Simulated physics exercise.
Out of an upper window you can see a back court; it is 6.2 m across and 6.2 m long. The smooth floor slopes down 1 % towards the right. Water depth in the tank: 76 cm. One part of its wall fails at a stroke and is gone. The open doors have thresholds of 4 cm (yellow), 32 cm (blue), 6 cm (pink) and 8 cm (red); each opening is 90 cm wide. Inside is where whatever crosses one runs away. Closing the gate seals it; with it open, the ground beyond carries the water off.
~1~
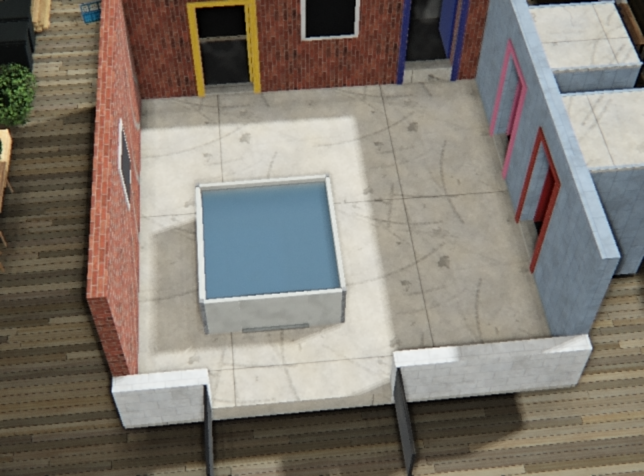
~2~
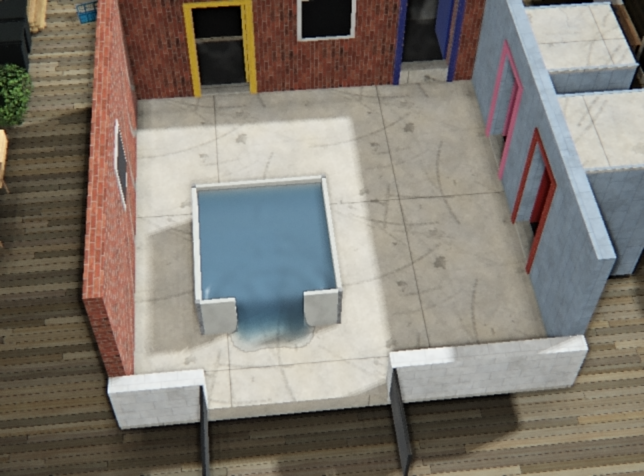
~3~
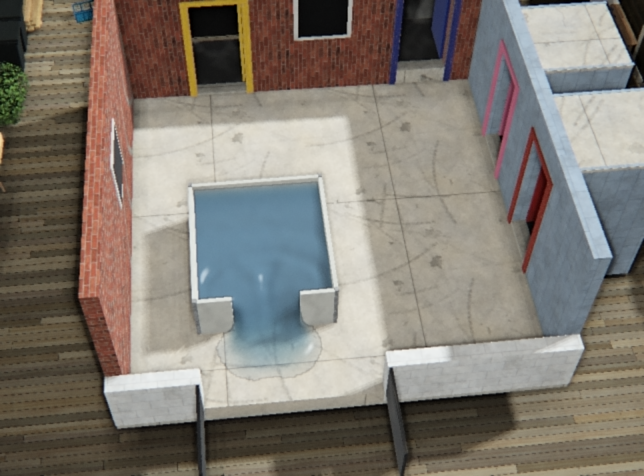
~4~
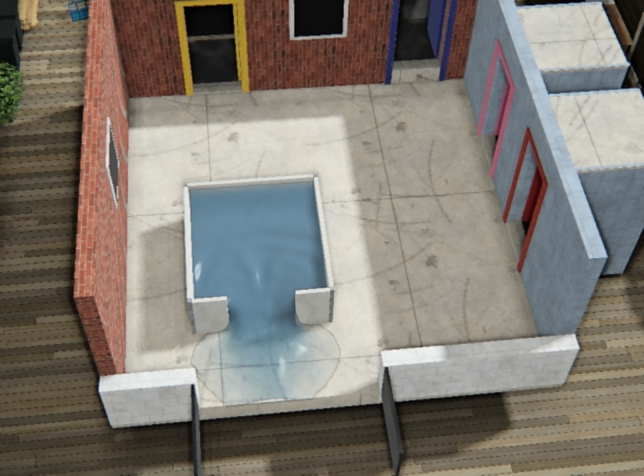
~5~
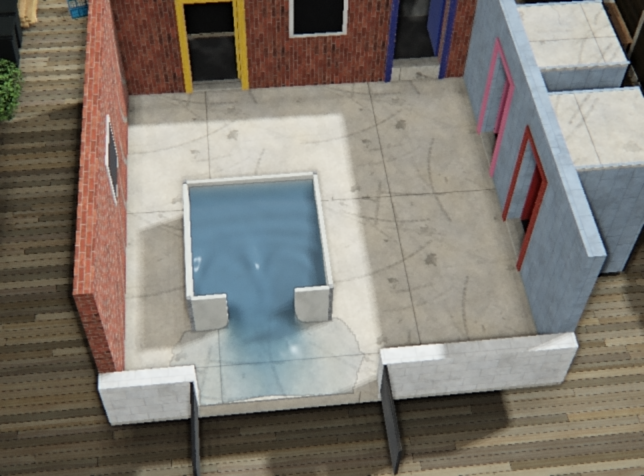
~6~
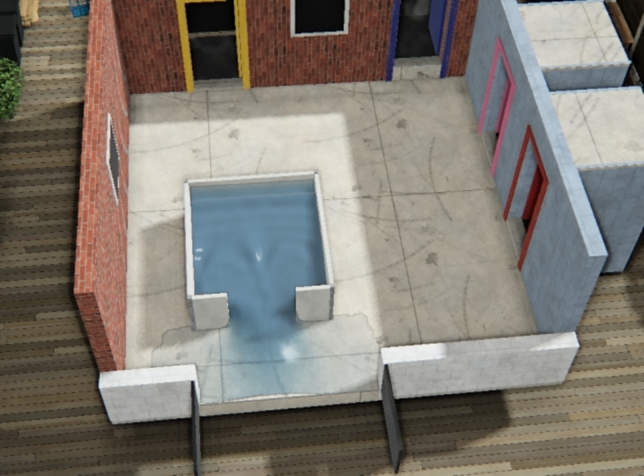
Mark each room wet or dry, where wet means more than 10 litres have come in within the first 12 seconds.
Yellow door - dry, blue door - dry, pink door - dry, red door - dry.
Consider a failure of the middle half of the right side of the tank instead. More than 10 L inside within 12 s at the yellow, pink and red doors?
Then yellow does not exceed it, pink exceeds it, red exceeds it.
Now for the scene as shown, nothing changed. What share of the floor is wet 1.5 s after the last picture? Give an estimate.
Around 15 per cent.
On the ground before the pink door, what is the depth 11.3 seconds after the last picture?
Depth: Approx. 0.5 cm.
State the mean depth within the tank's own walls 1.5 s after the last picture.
It averages close to 42 cm.
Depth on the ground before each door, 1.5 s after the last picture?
Door by door, in cm: Yellow reads 0, blue reads 0, pink reads 0, red reads 0.
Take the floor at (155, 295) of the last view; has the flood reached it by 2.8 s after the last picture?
It is flooded.
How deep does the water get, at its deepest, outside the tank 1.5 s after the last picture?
32 cm or so.
Then, 0.7 s after the last picture water covers 10 % of the floor and is deepest (43 cm) near (260, 331); yellow door not reached, blue door not reached, pink door not reached, red door not reached.
Then, 1.5 s after the last picture water covers 15 % of the floor and is deepest (32 cm) near (260, 331); yellow door not reached, blue door not reached, pink door not reached, red door not reached.
Then, 2.8 s after the last picture water covers 15 % of the floor and is deepest (26 cm) near (260, 331); yellow door not reached, blue door not reached, pink door not reached, red door not reached.
Then, 6.3 s after the last picture water covers 20 % of the floor and is deepest (13 cm) near (260, 331); yellow door not reached, blue door not reached, pink door not reached, red door 1 cm at the sill, 0 L in.
Then, 11.3 s after the last picture water covers 20 % of the floor and is deepest (7 cm) near (260, 331); yellow door 1 cm at the sill, 0 L in, blue door not reached, pink door not reached, red door 1 cm at the sill, 0 L in.
